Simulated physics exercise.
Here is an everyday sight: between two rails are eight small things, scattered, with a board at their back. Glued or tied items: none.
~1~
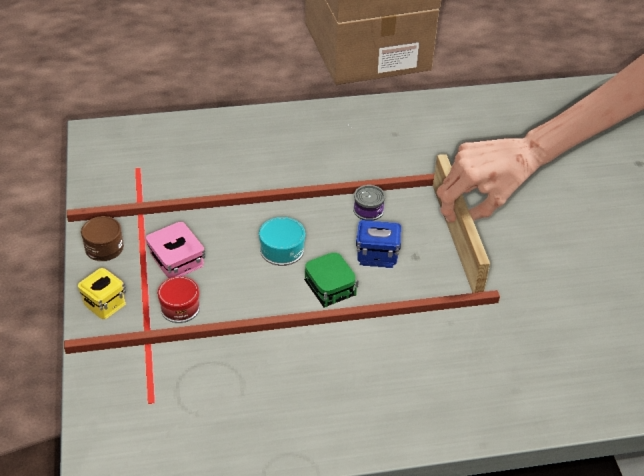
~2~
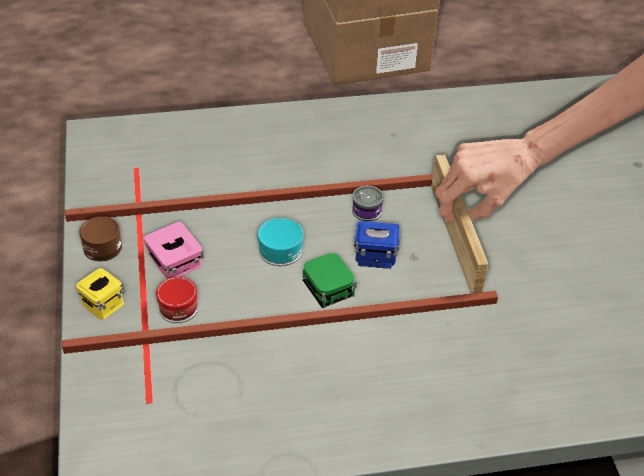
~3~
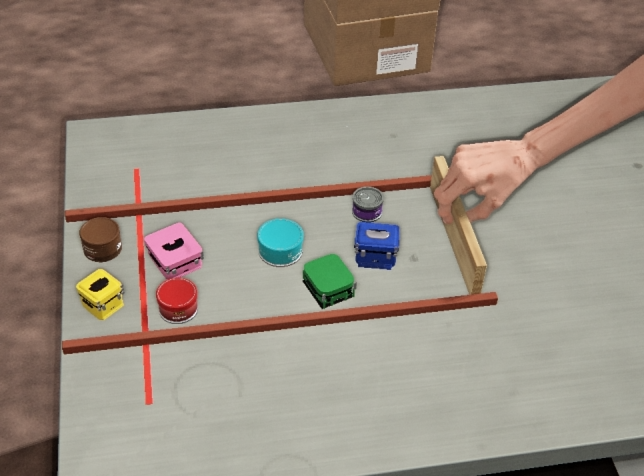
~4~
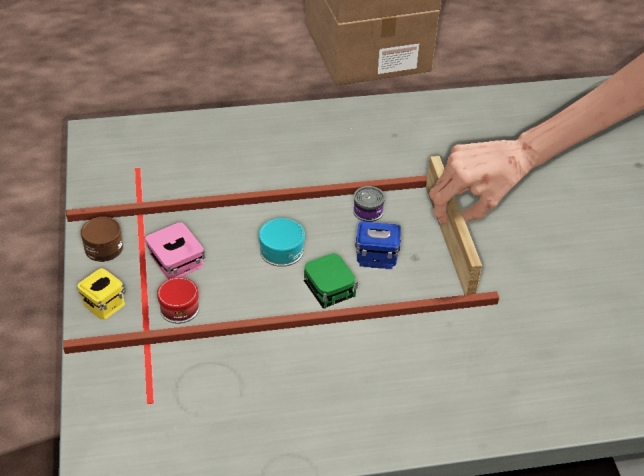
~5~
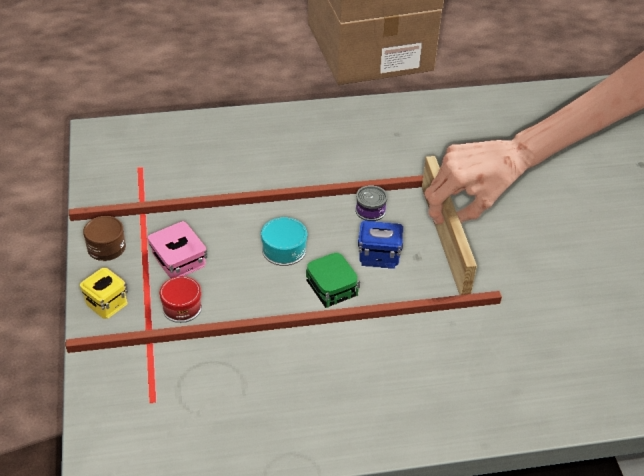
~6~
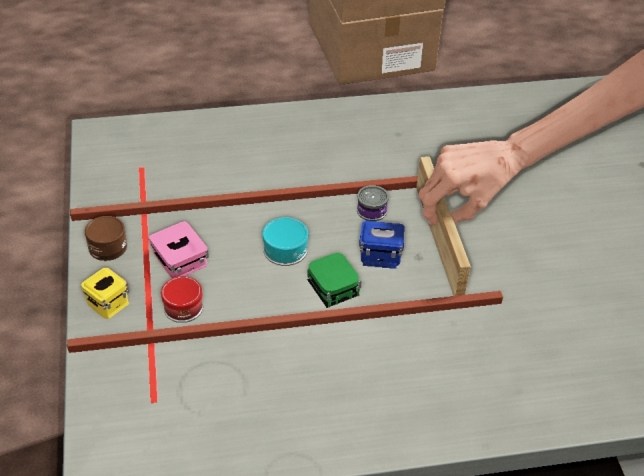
At the start, a hand holds a wooden board upright at the right end of two red rails, behind eight small, colourful tubs and cases on a grey table. The hand then slides the board slightly left between the rails, not touching the items, which stay in place around the red line.
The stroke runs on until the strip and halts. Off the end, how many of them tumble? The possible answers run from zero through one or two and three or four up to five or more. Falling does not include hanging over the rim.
Final tally: One or two.
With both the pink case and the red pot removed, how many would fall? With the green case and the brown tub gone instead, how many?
It would be 0 and 0.
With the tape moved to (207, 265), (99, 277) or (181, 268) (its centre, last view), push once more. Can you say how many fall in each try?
In order, 0, 4 and 0.
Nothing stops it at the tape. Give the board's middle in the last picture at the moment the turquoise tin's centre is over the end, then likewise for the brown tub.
Around (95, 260), then around (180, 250).
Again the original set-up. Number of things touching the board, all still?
That comes to 4.
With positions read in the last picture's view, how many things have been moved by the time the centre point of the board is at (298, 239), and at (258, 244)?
Tally at point one: 4; at point two: 4.
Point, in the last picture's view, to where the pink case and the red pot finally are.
The pink case settles near (78, 257); as for the red pot, near (82, 310).
Early on, none off yet; yellow case at rest near (106, 294); brown tub at rest near (106, 238); red pot at rest near (183, 300).
A while later, none off yet; yellow case at rest near (106, 294); brown tub at rest near (106, 238); red pot moving near (179, 300).
Finally, the number that fall off is one or two; lost, brown tub and yellow case.
